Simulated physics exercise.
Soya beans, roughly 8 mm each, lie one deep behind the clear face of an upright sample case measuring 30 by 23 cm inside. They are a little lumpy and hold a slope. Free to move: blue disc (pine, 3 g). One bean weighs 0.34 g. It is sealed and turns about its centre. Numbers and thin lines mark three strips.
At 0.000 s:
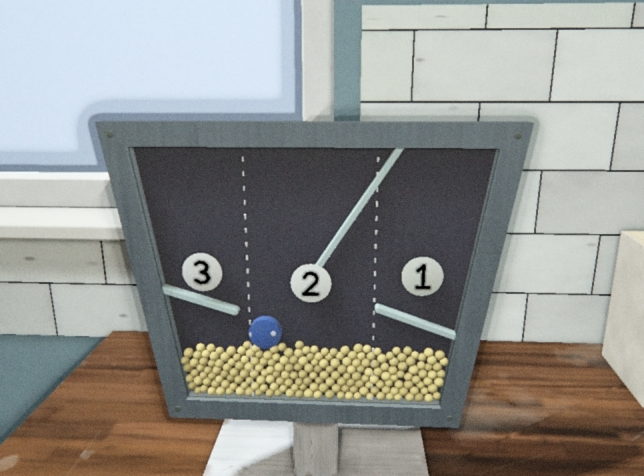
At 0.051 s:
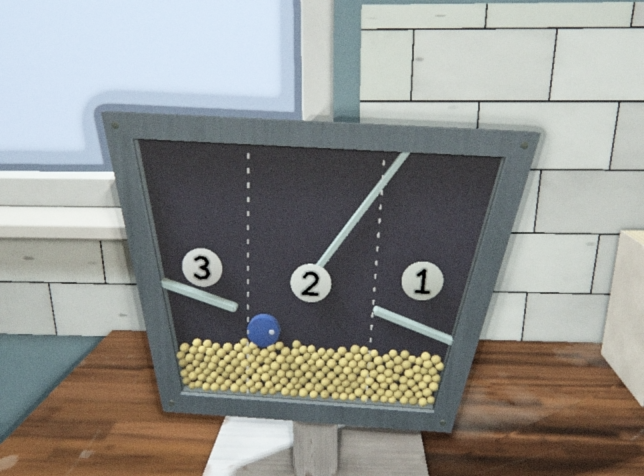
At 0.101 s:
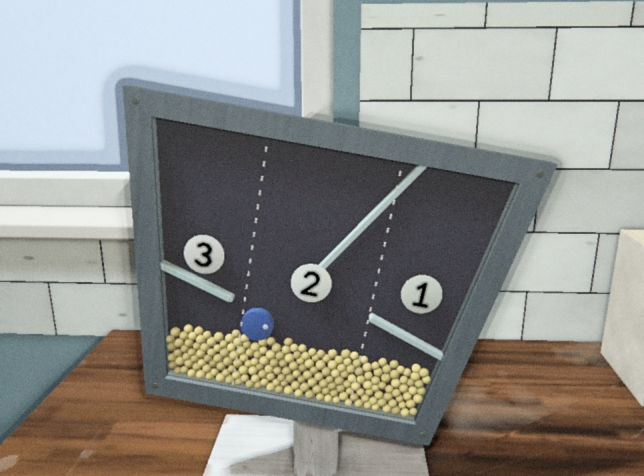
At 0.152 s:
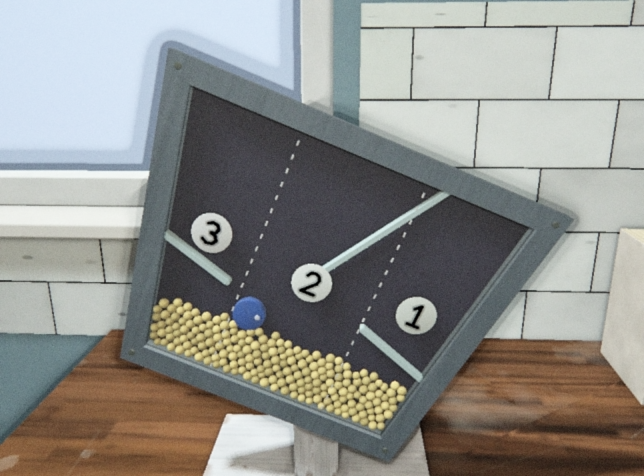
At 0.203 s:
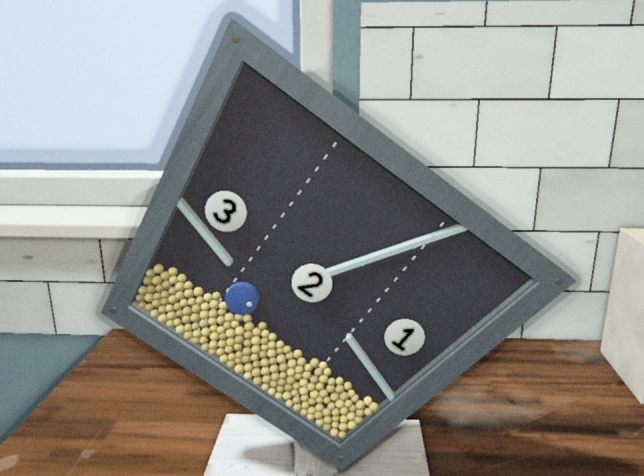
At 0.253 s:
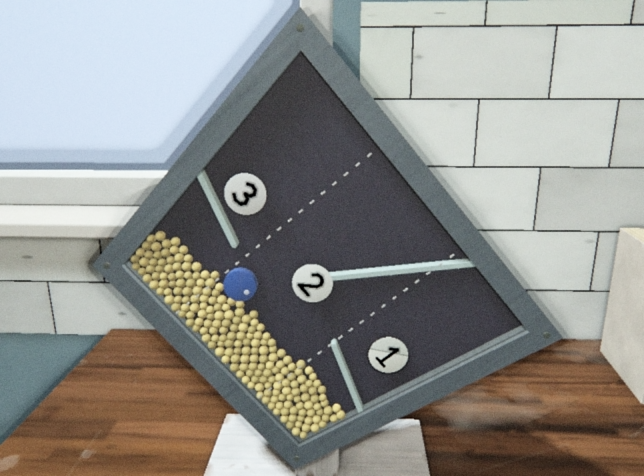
A grey-framed case of pale yellow beans and a blue disc turning clockwise, the bean layer tilting steeply with it.
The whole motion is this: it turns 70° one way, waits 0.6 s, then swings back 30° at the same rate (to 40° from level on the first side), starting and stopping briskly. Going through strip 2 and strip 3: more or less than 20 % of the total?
No. 2: More, no. 3: Less than 20 %.
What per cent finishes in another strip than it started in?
Roughly 35 per cent.
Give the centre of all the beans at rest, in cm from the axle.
About 2 cm left and 9 cm below.
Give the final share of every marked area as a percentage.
Strip 1: 45; strip 2: 55; strip 3: 5.
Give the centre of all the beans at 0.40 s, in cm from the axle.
Some 8 cm left and 4 cm below.
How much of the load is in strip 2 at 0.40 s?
Some 50 per cent.
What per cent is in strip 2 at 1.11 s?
About 55 per cent.
After 0.40 s, it stands 70° clockwise; the beans' middle is 8 cm left of and 4 cm below the centre; no. 1, 30 %, no. 2, 50 %, no. 3, 20 %.
After 1.11 s, it stands 54° clockwise; the beans' middle is 4 cm left of and 8 cm below the centre; no. 1, 45 %, no. 2, 55 %, no. 3, 5 %.
After 1.22 s, it stands 40° clockwise; the beans' middle is 2 cm left of and 9 cm below the centre; no. 1, 45 %, no. 2, 55 %, no. 3, 5 %.
All still by 1.7 s, it stands 40° clockwise; no. 1, 45 %, no. 2, 55 %, no. 3, 5 %.
